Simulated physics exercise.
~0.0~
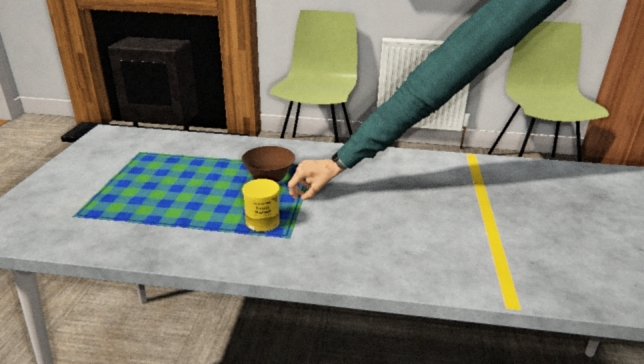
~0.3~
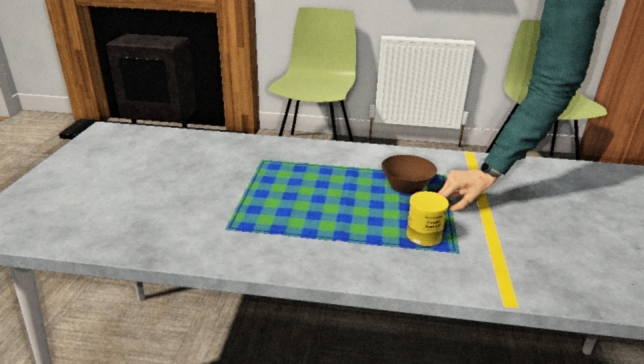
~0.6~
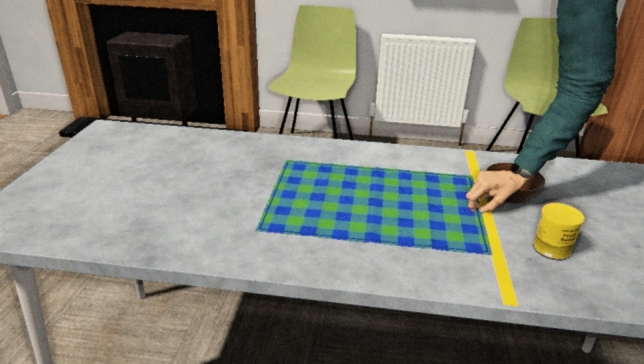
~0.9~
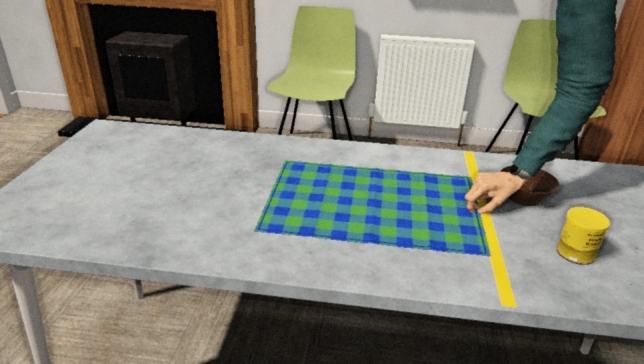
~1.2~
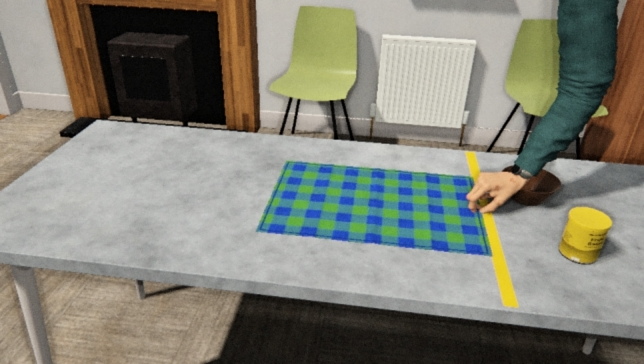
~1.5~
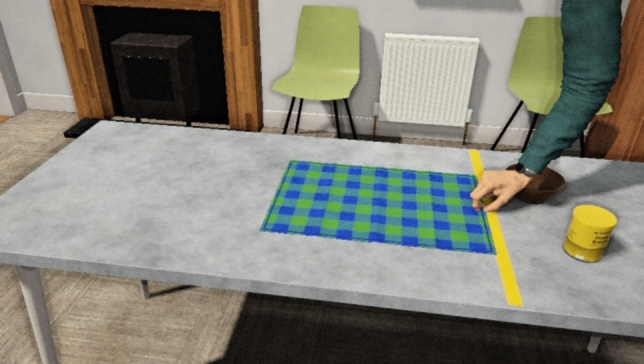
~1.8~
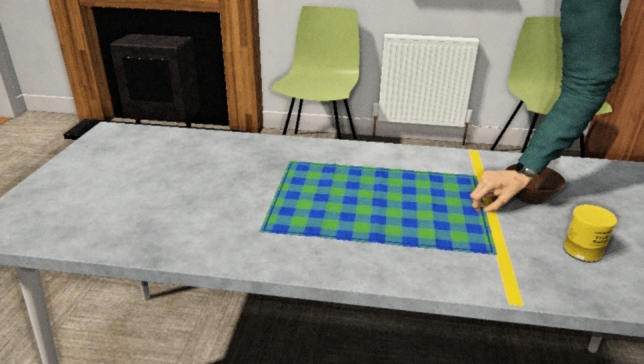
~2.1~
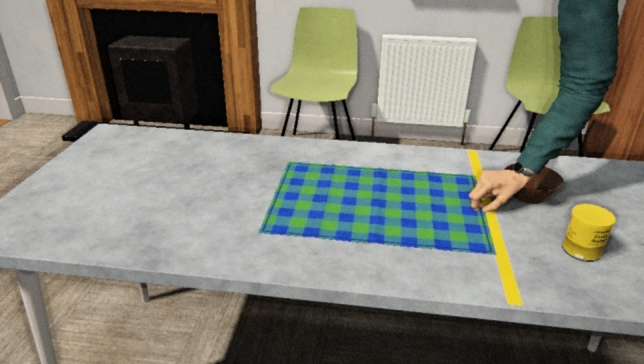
A blue and green cloth pulled right stops at yellow tape; bowl and tin slide off.
